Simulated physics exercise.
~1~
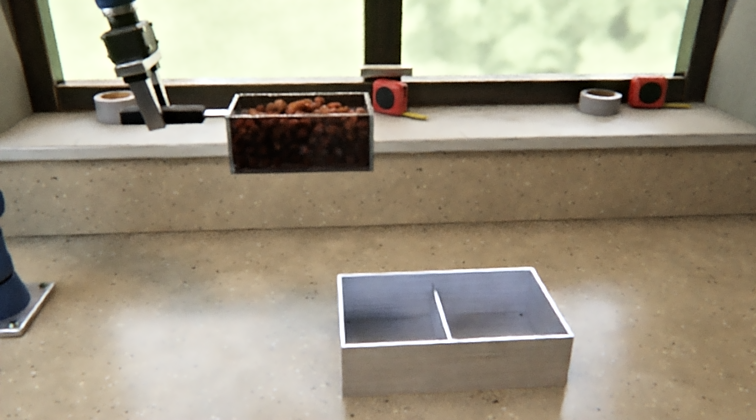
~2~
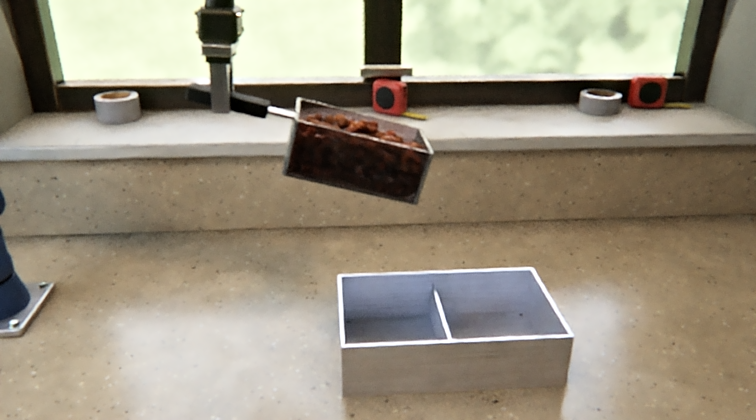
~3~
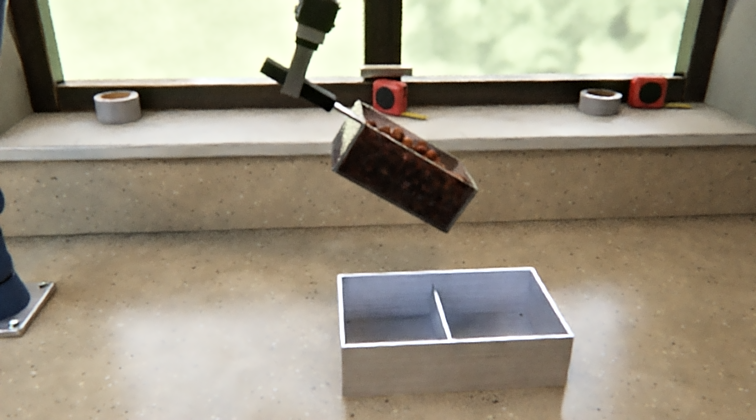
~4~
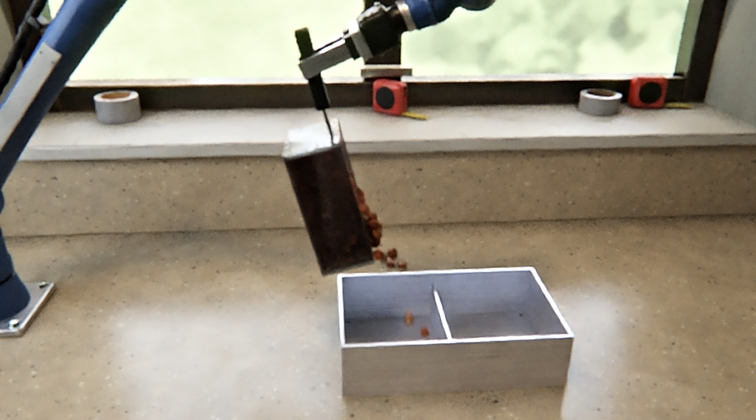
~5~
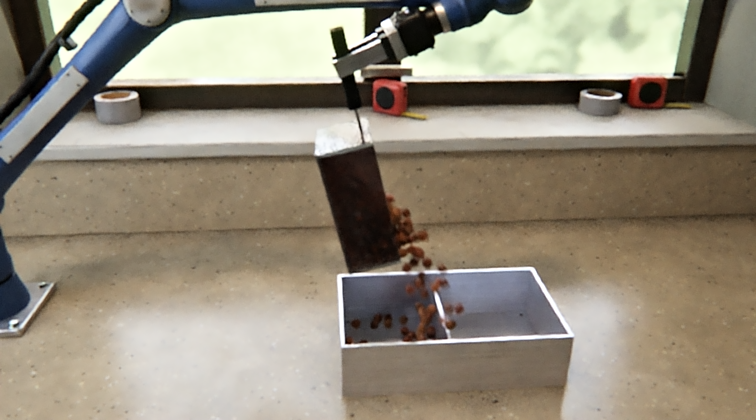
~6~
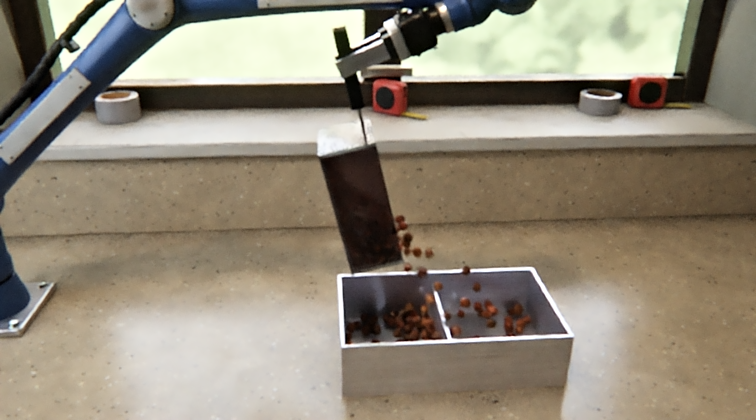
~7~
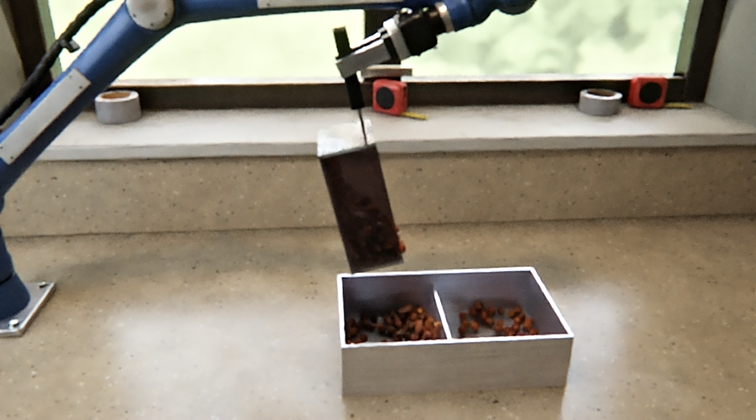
At the start, a robot arm holds a clear-sided box full of small brown nuts by a window sill, above and to the left of an open crate split by a cross wall. The arm carries the box to the right, tipping its far end steadily downward. It then swings back a little to the left as the box turns steeply, and the first nuts drop into the crate's left part. The box shifts right again, and a stream spills into both parts. Finally the box hangs still, some nuts remaining inside, with more in the left part than the right.
